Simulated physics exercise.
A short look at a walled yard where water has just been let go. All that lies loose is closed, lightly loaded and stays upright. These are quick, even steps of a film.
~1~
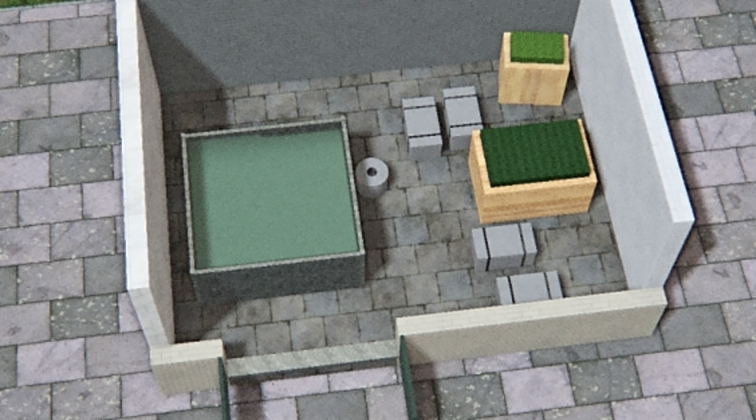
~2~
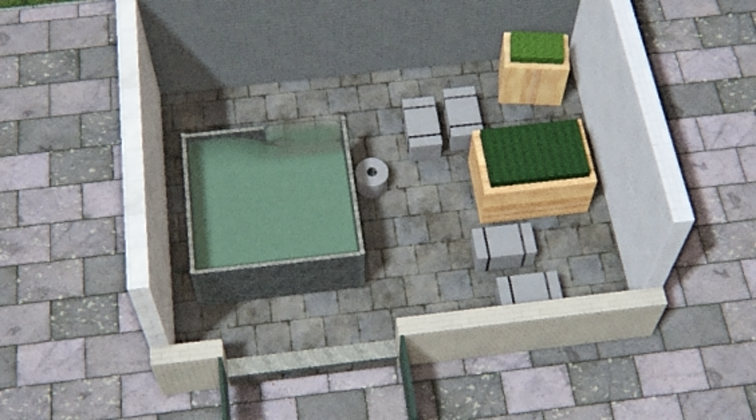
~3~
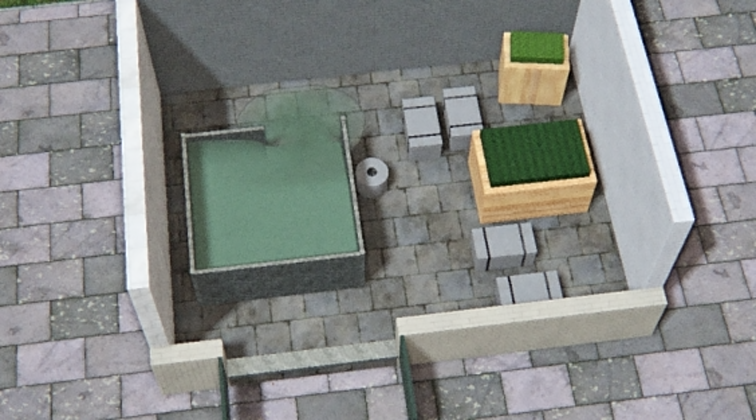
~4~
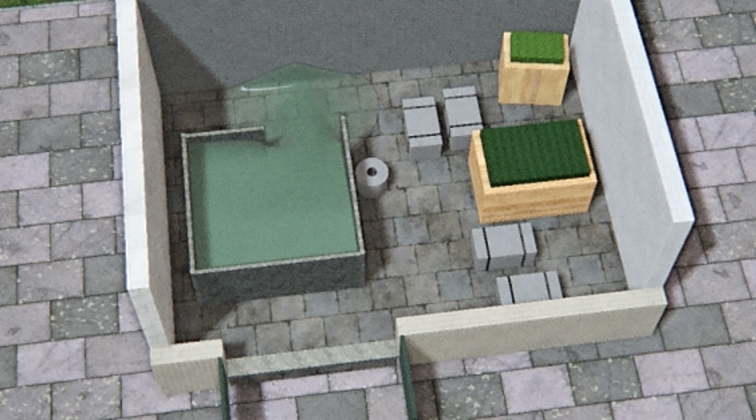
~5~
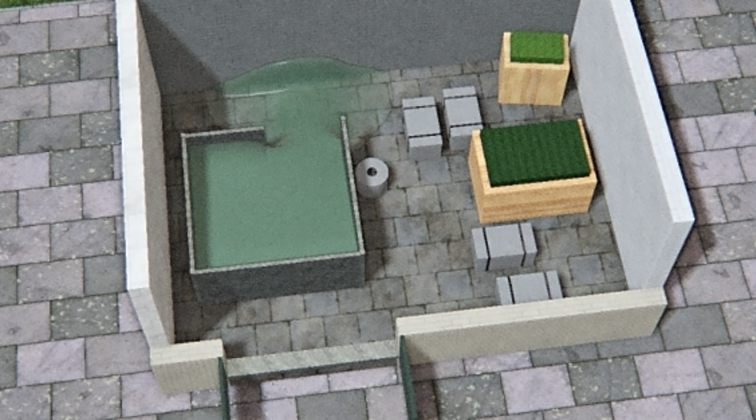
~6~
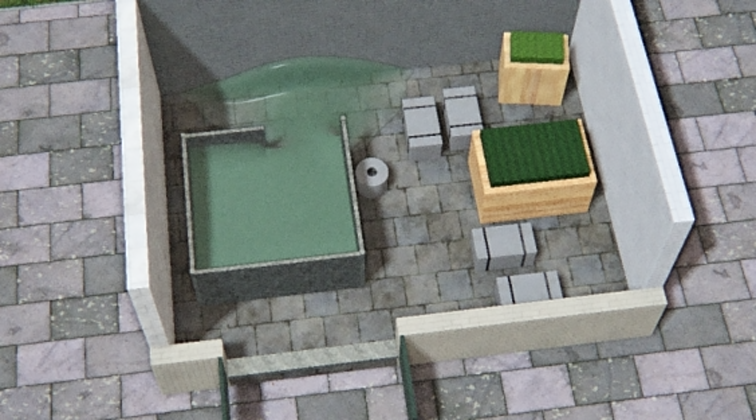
Green water pouring through a gap in the back wall of a square tank and spreading across a walled paved yard.
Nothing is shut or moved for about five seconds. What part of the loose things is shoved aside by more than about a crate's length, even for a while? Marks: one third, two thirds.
Share: One to two thirds.
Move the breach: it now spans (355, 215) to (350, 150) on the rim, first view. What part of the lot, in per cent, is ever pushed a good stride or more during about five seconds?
Close to 100 %.
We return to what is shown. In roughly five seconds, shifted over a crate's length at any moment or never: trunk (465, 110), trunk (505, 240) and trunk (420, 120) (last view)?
One after the other: Shifted that much, not that far, yes.
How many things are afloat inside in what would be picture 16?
The number is 0.
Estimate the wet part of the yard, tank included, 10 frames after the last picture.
Roughly 55 per cent.
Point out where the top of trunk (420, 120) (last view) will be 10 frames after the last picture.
Close to (426, 146).
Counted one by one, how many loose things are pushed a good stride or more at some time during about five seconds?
The number is 3.
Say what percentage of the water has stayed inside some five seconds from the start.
I make it 98 per cent.
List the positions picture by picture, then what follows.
A trunk at (422, 121), on the bottom; a trunk at (504, 240) rests on the ground; 0 of 5 have shifted, in the first picture.
A trunk at (422, 121) rests on the ground; a trunk at (504, 240), on the bottom; 0 of 5 have shifted, in the second picture.
A trunk at (422, 121) rests on the ground; a trunk at (504, 240) rests on the ground; 0 of 5 have shifted, in the third picture.
A trunk at (422, 121), on the bottom; a trunk at (504, 240) rests on the ground; 0 of 5 have shifted, in the fourth picture.
A trunk at (422, 121), on the bottom; a trunk at (504, 240) rests on the ground; 0 of 5 have shifted, in the fifth picture.
A trunk at (422, 121), on the bottom; a trunk at (504, 240) rests on the ground; 0 of 5 have shifted, in the sixth picture.
A moment on, 0 of 5 are well off their spots; 0 afloat.
Next, 0 of 5 are well off their spots; 0 afloat.
Later, 2 of 5 are well off their spots; 1 afloat.
In the end, 3 of 5 are well off their spots, and 3 have been at some point; 3 afloat.
